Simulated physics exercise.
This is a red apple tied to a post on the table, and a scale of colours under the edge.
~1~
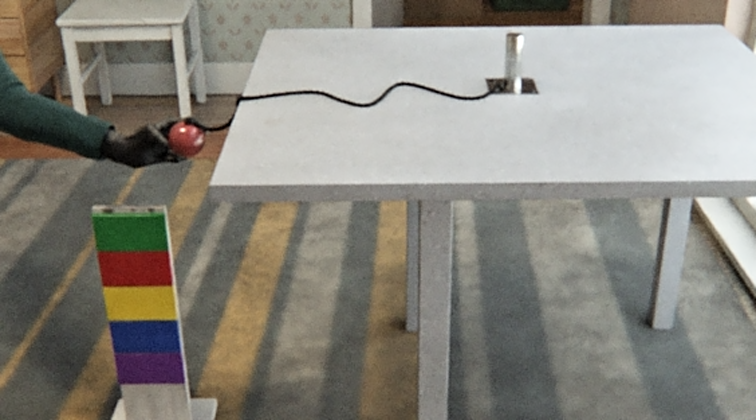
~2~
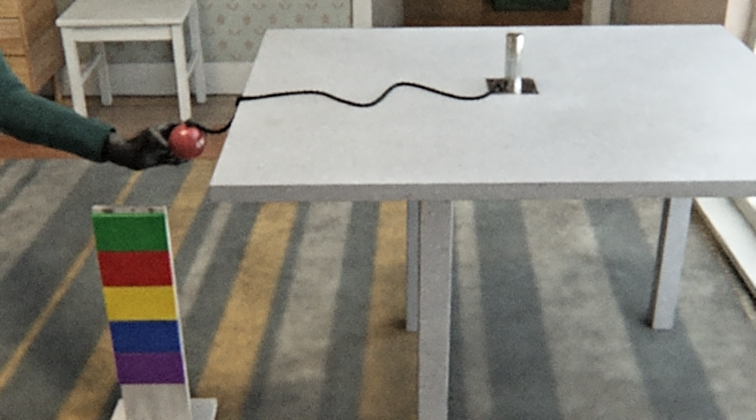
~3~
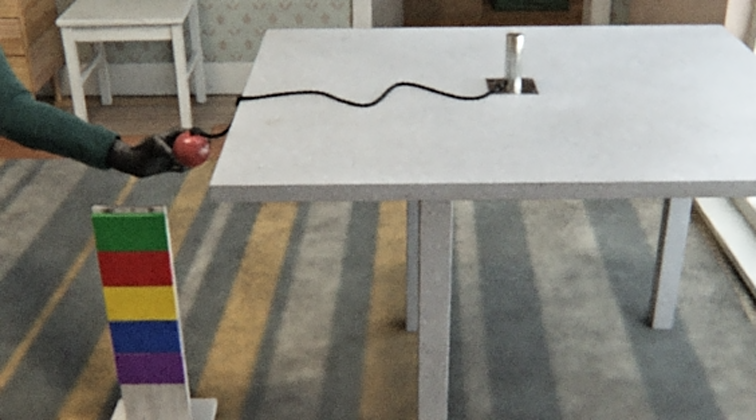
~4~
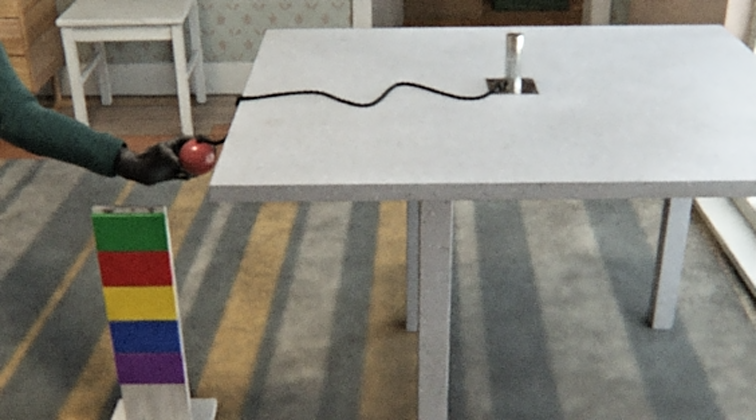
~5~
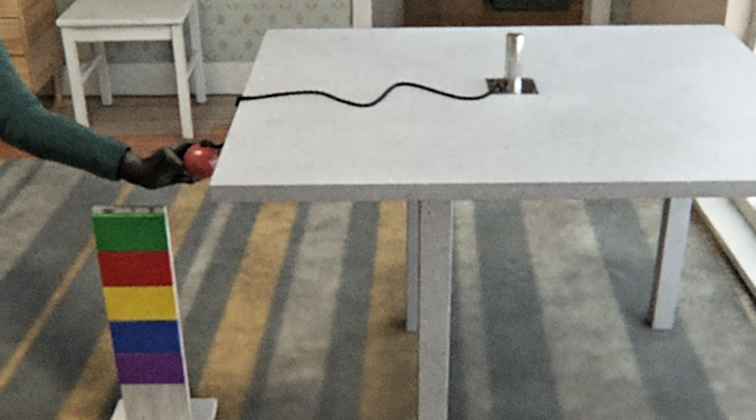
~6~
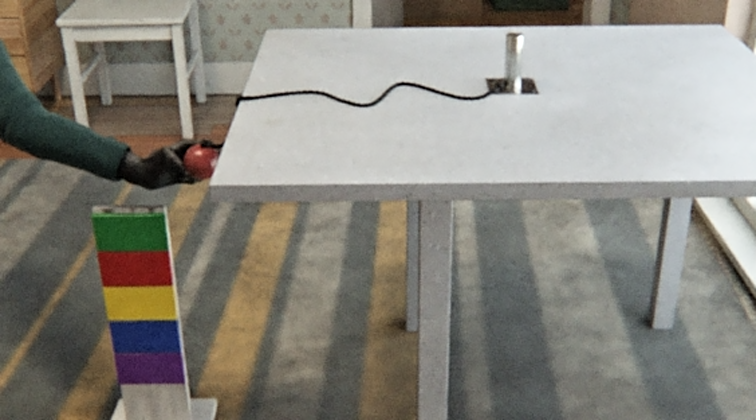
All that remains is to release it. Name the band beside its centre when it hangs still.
Its middle rests at the red band.
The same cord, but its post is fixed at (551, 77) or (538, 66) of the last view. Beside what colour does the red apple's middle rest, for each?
Try by try: Green; green.
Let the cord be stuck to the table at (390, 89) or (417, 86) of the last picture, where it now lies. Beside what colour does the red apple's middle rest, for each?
In that order: Green; green.
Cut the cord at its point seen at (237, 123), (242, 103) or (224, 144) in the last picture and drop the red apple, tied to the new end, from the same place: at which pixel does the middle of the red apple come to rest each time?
Try by try, around (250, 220), (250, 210) and (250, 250).
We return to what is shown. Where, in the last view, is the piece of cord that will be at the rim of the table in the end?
That spot is around (326, 94).
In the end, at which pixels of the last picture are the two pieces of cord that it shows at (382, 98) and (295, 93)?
Near (321, 95) and (241, 134).
A little later, apple near (243, 253); level with red.
Next, apple near (250, 259); level with red.
When it is over, apple near (248, 263); level with red. The red one.
